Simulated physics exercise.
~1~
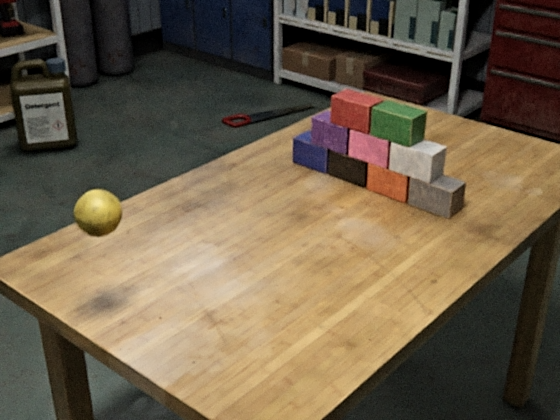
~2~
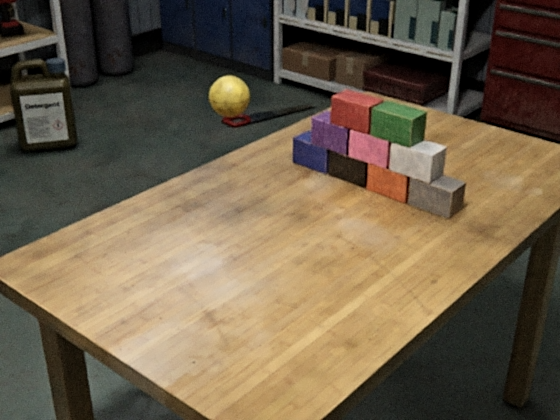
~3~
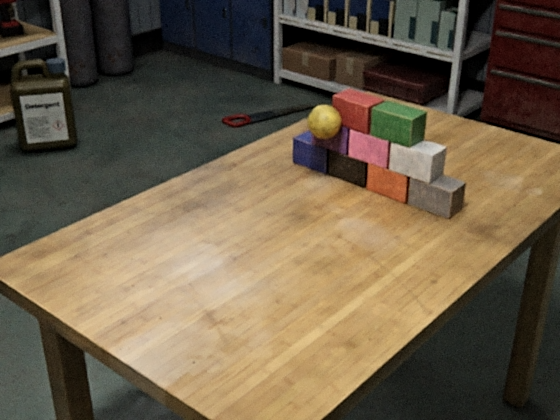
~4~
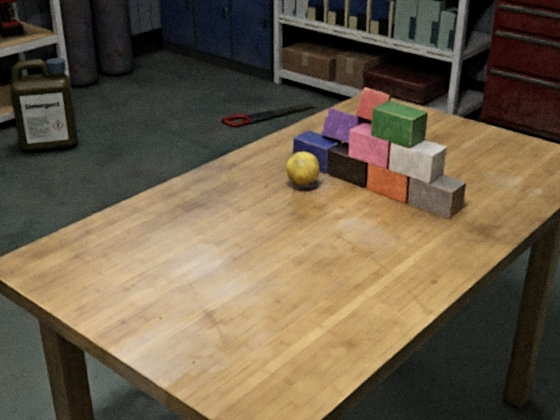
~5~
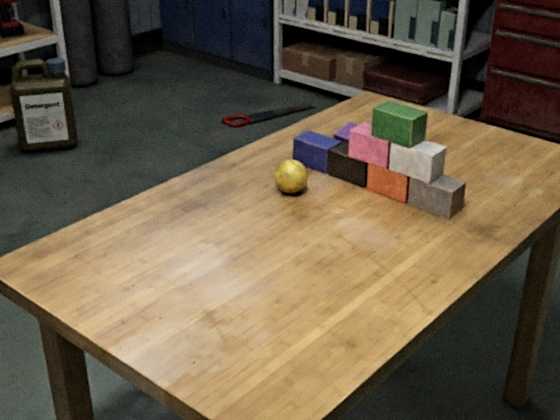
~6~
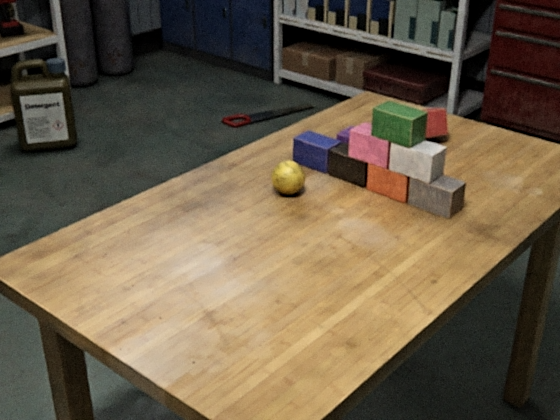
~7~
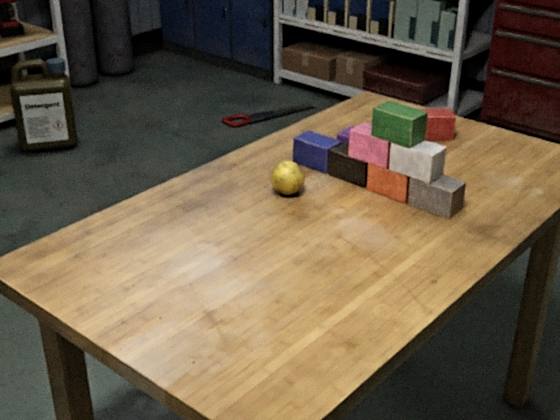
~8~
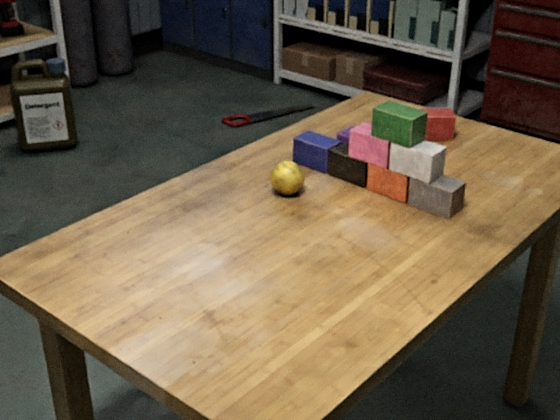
A yellow ball hits the stacked blocks, knocks the red one off and settles nearby.
